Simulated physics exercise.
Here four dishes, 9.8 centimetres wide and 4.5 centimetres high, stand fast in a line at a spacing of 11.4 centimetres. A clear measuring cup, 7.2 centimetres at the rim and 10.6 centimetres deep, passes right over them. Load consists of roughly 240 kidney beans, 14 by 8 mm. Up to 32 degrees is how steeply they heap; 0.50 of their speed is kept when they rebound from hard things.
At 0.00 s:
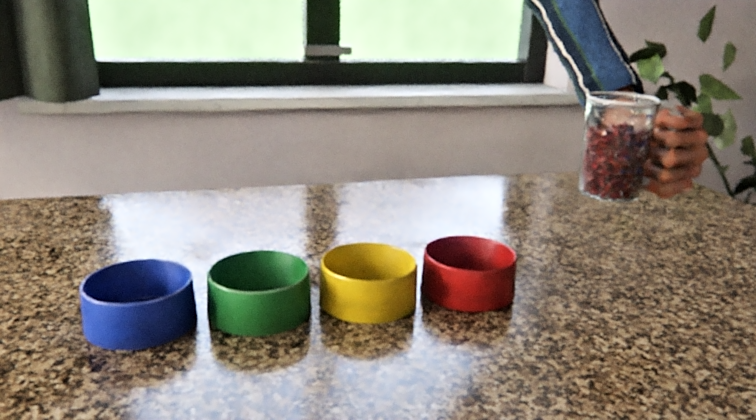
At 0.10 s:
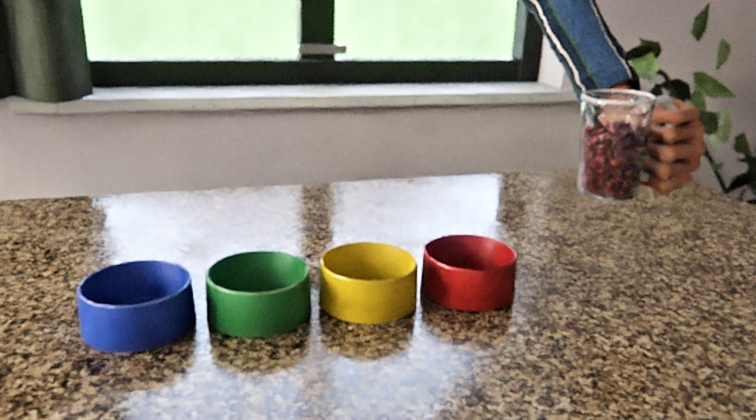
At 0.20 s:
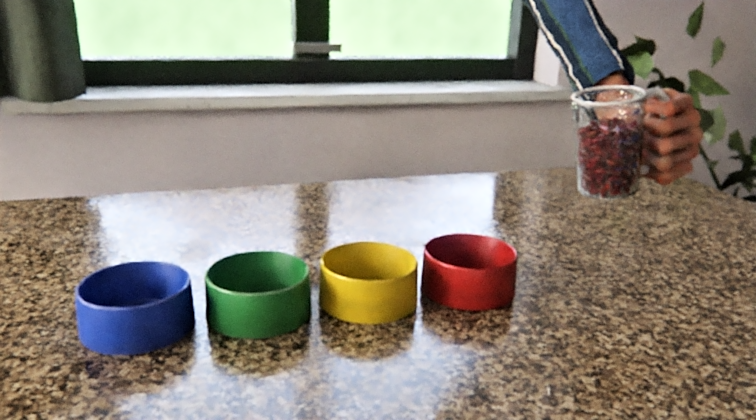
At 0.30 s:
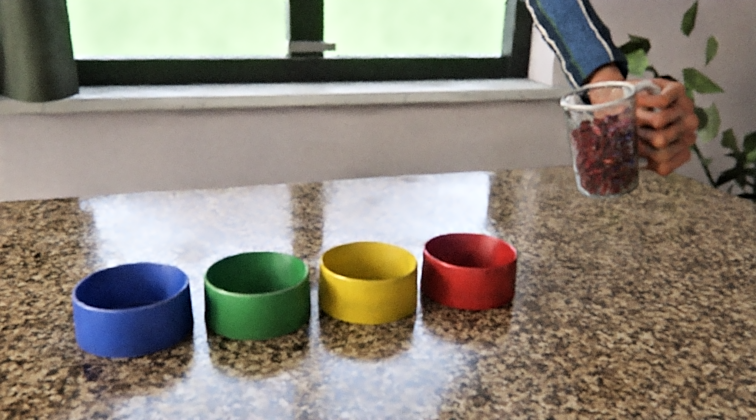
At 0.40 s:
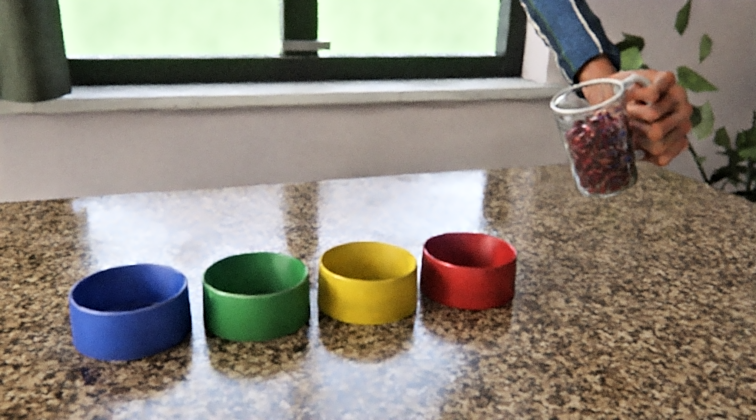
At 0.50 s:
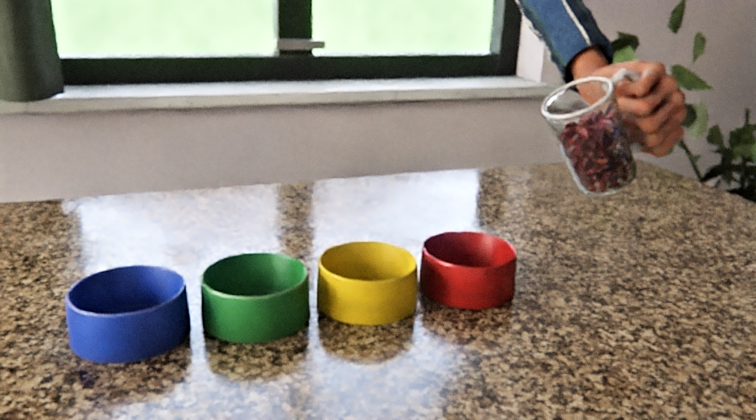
On a speckled stone countertop by a window, blue, green, yellow and red dishes sit in a row while a hand at the right holds up a clear cup of dark red beans. The hand moves the cup slightly left, steadily tilting its rim toward the dishes, and the beans remain inside.
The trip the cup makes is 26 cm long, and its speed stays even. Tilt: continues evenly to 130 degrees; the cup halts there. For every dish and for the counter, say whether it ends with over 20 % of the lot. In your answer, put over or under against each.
Red - over; blue - under; green - under; yellow - under; counter - under.
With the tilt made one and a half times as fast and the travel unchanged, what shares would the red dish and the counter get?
In the red dish 100; on the counter 0.
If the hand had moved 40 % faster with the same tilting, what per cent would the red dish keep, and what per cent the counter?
Then the red dish gets 40 and the counter 40.
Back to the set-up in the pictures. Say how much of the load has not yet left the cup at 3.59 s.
It works out to about 0 per cent of the load.
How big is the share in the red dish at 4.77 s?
By that moment it's near 100 percent.
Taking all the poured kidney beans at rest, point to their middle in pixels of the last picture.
Approximately (460, 267) in the last picture.
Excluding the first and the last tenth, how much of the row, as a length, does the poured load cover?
I'd put it near 6 cm.
After 2.35 s, tilt 130 degrees; cup holds 0 %, red 100 %.
After 3.59 s, tilt 130 degrees; cup holds 0 %, red 100 %.
After 4.77 s, tilt 130 degrees; cup holds 0 %, red 100 %.
In the end, at 5.1 s, red 100 %, blue 0 %, green 0 %, yellow 0 %, counter 5 %.
